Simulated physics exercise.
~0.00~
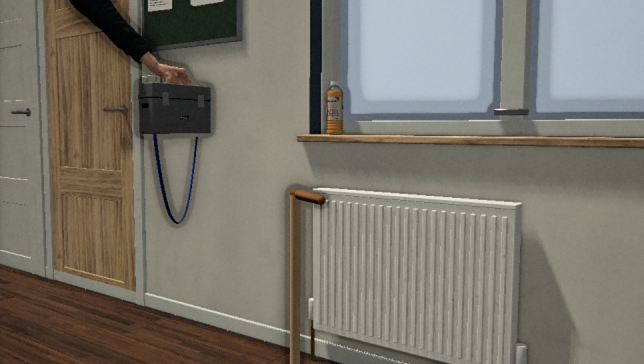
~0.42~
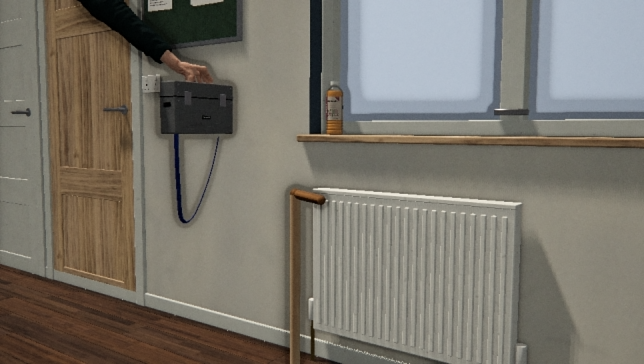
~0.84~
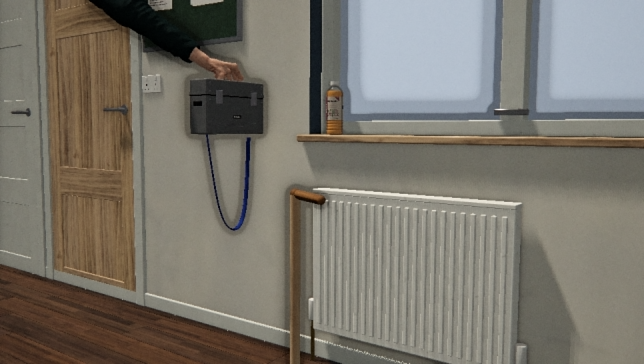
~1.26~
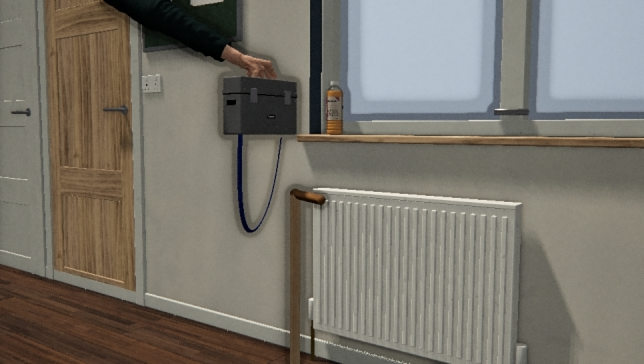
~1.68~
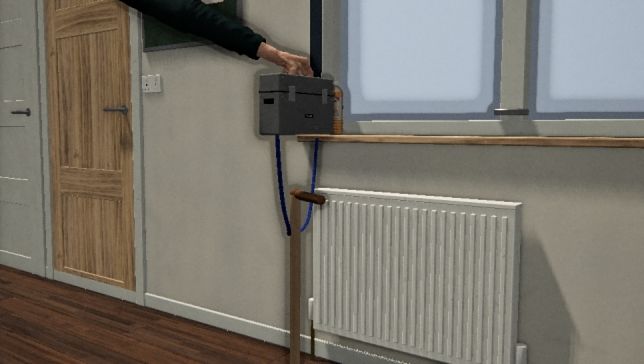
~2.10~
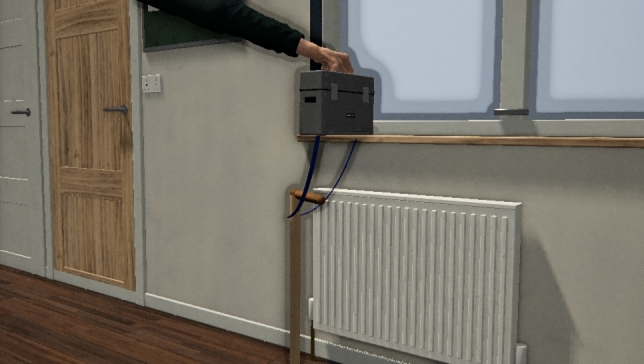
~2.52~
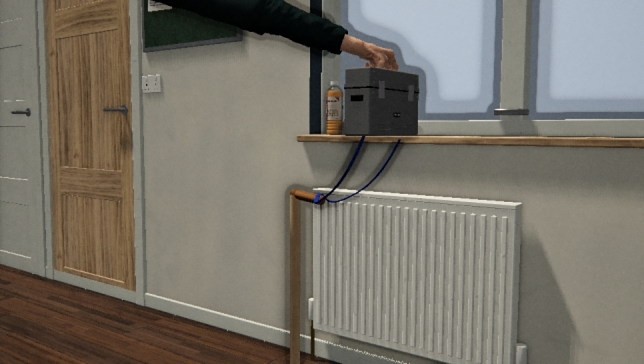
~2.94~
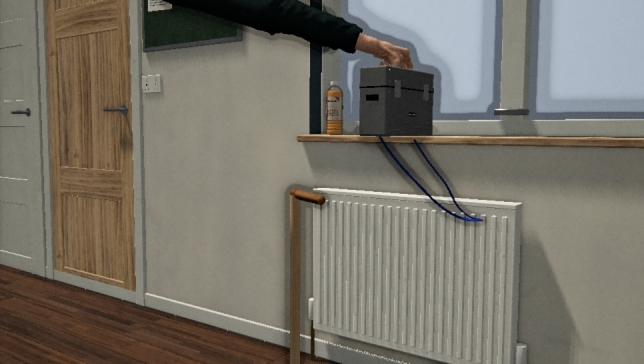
A hand carries a grey case right past a short post, its blue loop trailing clear.
